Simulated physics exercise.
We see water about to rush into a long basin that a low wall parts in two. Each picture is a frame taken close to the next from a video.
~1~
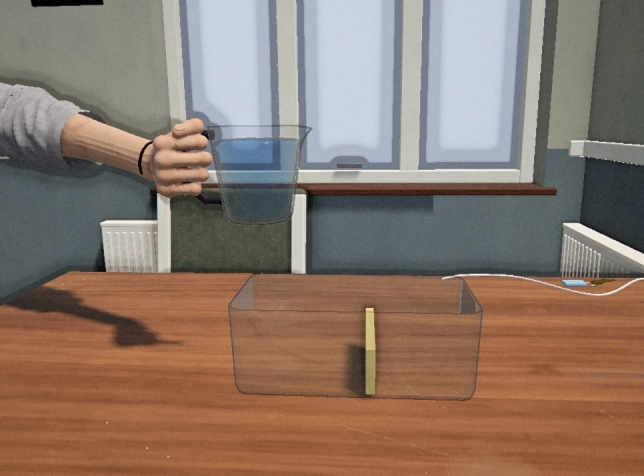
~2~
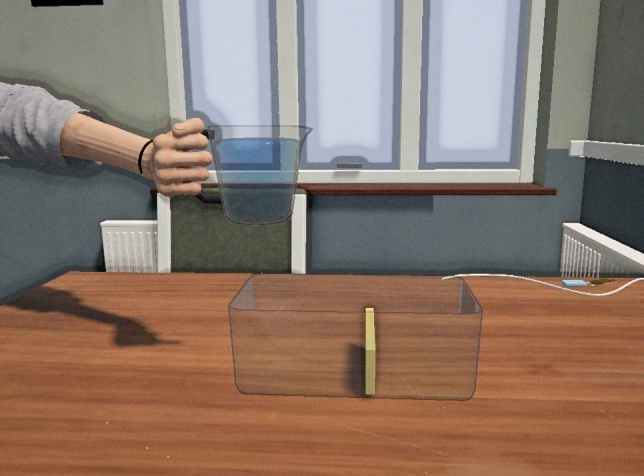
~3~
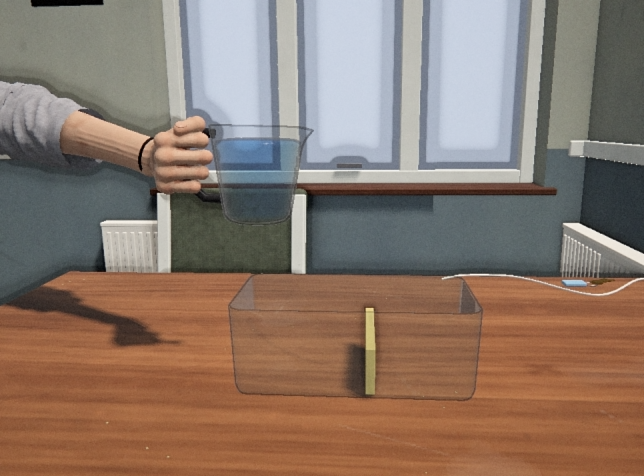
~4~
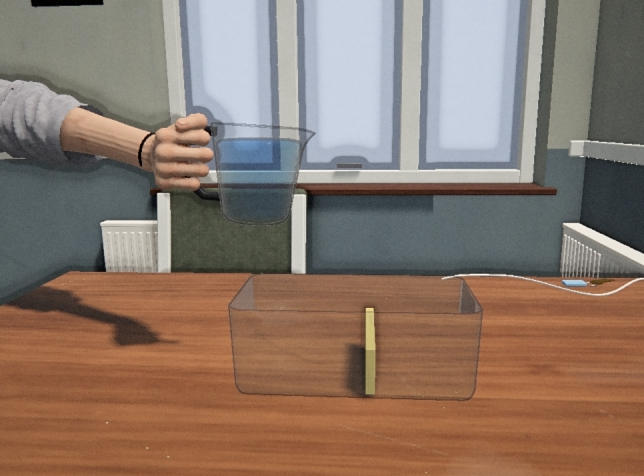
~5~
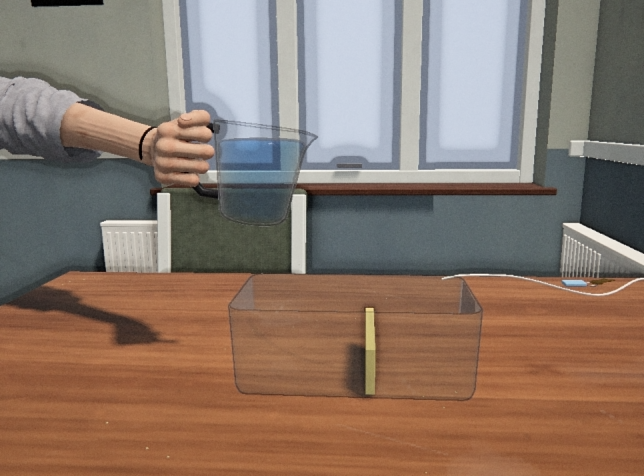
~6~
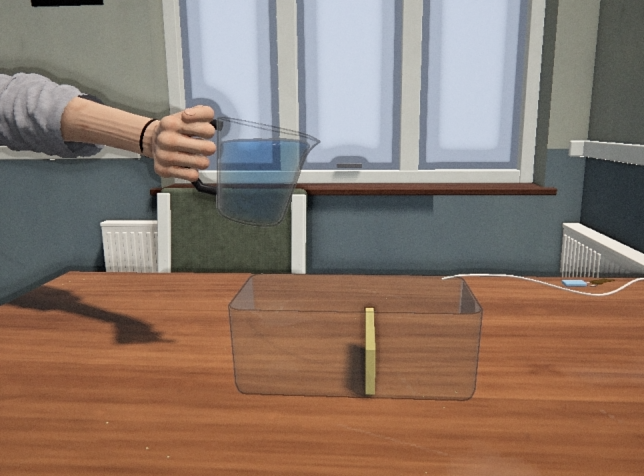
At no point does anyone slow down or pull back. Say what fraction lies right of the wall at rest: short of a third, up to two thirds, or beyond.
Short answer, the right side holds a middle share of a third to two thirds.
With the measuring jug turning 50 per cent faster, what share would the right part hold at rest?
Roughly 35 in a hundred.
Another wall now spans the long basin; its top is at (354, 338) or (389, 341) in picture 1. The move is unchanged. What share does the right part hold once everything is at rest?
The first placement leaves close to 80 per cent, the second close to 20 per cent.
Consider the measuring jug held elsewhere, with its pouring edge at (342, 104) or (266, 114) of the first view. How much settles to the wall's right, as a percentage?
Roughly 85 % the first time and roughly 0 % the second.
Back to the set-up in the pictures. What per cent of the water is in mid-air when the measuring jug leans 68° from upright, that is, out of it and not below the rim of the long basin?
I'd put it at roughly 20 percent of it.
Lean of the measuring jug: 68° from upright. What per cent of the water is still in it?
70 per cent, approximately.
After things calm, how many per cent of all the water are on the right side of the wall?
That works out near 50 in every hundred.
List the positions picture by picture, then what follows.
Tilt 0°; pouring edge (312, 127); surface from (216, 141) to (302, 140); the long basin's rim runs from (241, 291) to (472, 294); the wall's top is at (370, 328), in the first picture.
Tilt 1°; pouring edge (313, 128); surface from (216, 141) to (302, 141), in the second picture.
Tilt 2°; pouring edge (314, 129); surface from (218, 140) to (303, 141), in the third picture.
Tilt 5°; pouring edge (316, 132); surface from (219, 141) to (304, 142), in the fourth picture.
Tilt 8°; pouring edge (318, 136); surface from (220, 142) to (307, 142), in the fifth picture.
Tilt 12°; pouring edge (321, 140); surface from (223, 142) to (312, 143), in the sixth picture.
A moment on, the measuring jug is tipped part way and 68 per cent is still to pour, 2 is left of the wall and 10 right of it.
Next, the measuring jug is tipped right over and 8 per cent is still to pour, 31 is left of the wall and 50 right of it.
Then the measuring jug is tipped right over and 0 per cent is still to pour, 49 is left of the wall and 50 right of it.
Later the measuring jug is tipped right over and 0 per cent is still to pour, 49 is left of the wall and 50 right of it.
Finally, 49 per cent lies left of the wall, 50 right of it and 1 outside.
